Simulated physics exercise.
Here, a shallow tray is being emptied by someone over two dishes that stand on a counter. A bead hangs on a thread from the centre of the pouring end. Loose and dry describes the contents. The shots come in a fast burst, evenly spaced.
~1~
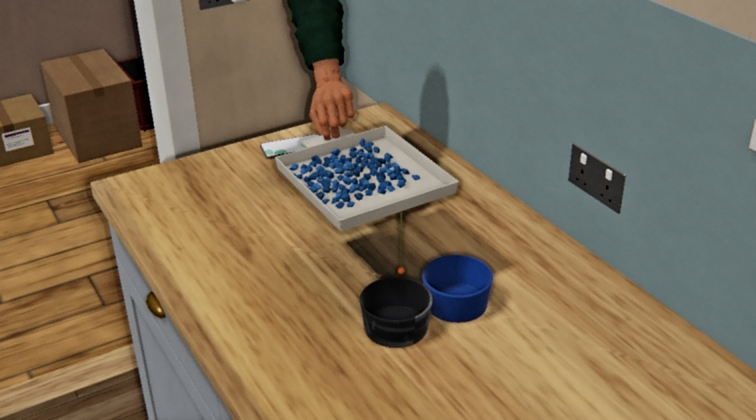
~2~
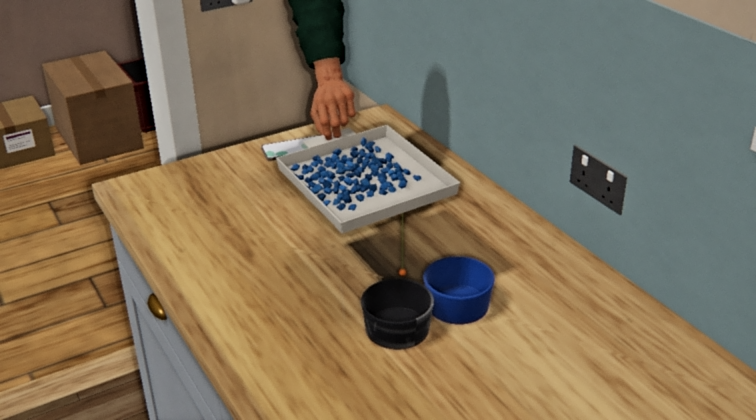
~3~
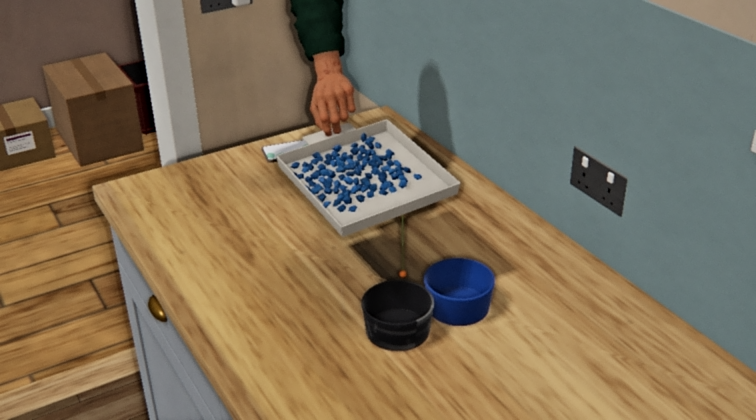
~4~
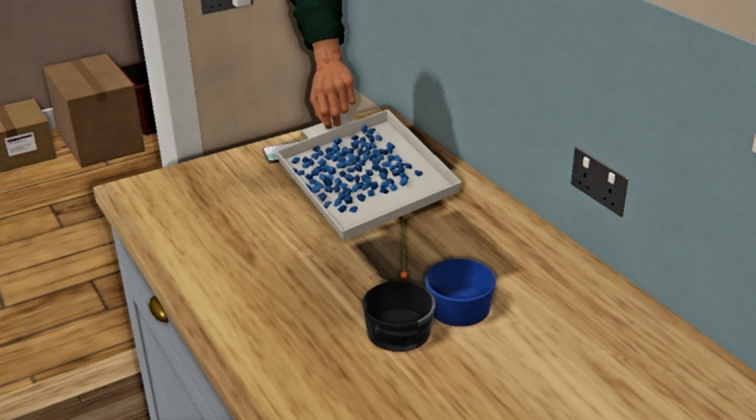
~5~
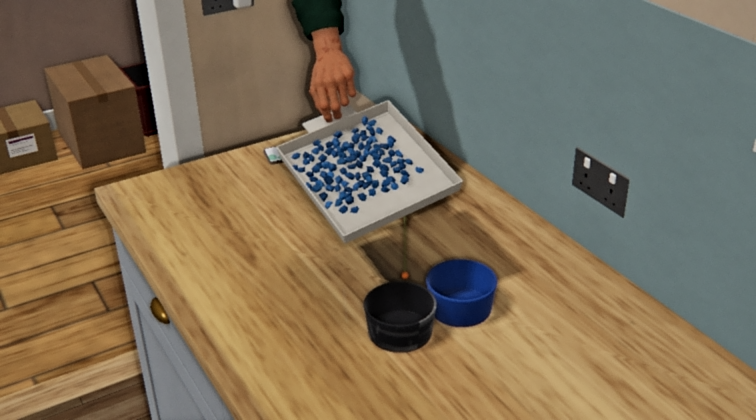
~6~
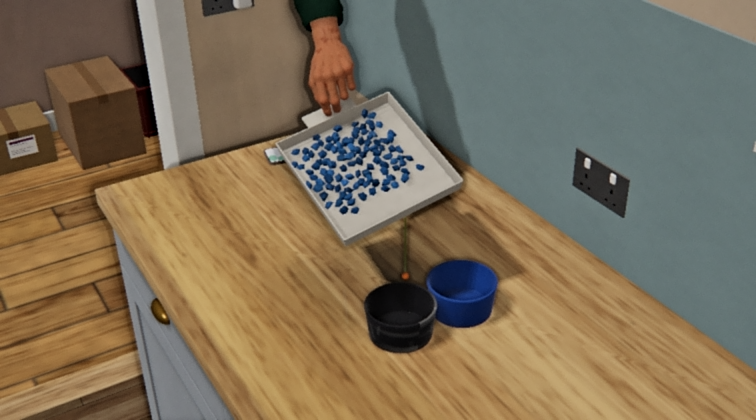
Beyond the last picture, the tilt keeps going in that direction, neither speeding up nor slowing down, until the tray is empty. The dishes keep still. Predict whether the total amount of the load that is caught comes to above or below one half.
The total caught comes to below one half.
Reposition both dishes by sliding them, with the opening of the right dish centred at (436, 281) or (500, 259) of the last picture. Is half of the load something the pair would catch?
The first time it's higher than half, the second time lower than half.
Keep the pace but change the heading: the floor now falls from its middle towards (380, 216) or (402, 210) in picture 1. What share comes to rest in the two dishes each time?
First heading roughly 50 %, second roughly 80 %.
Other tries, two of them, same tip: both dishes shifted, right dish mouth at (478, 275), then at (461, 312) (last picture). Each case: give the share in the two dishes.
Trial 1 around 10 percent, trial 2 around 10 percent.
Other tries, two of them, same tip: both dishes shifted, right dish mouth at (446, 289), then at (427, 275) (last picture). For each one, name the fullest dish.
The dish at left, then the dish at left.
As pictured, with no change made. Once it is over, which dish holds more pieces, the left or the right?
The fuller one is the one on the left.
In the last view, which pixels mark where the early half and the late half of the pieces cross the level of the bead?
About (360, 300), and after that about (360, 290).
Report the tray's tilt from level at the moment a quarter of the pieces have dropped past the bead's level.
At some 85 degrees.
Just after the last frame, tray tipped steeply; almost all on the tray; just a few in the air.
A moment on, tray tipped past a quarter turn; roughly a quarter on the tray; roughly a quarter in the left dish; roughly a third outside both; roughly a quarter in the air.
Further on, tray tipped past a quarter turn; roughly a quarter in the left dish; the larger part outside both.
When it is over, tray tipped past a quarter turn; roughly a quarter in the left dish; not one in the right dish; the larger part outside both.
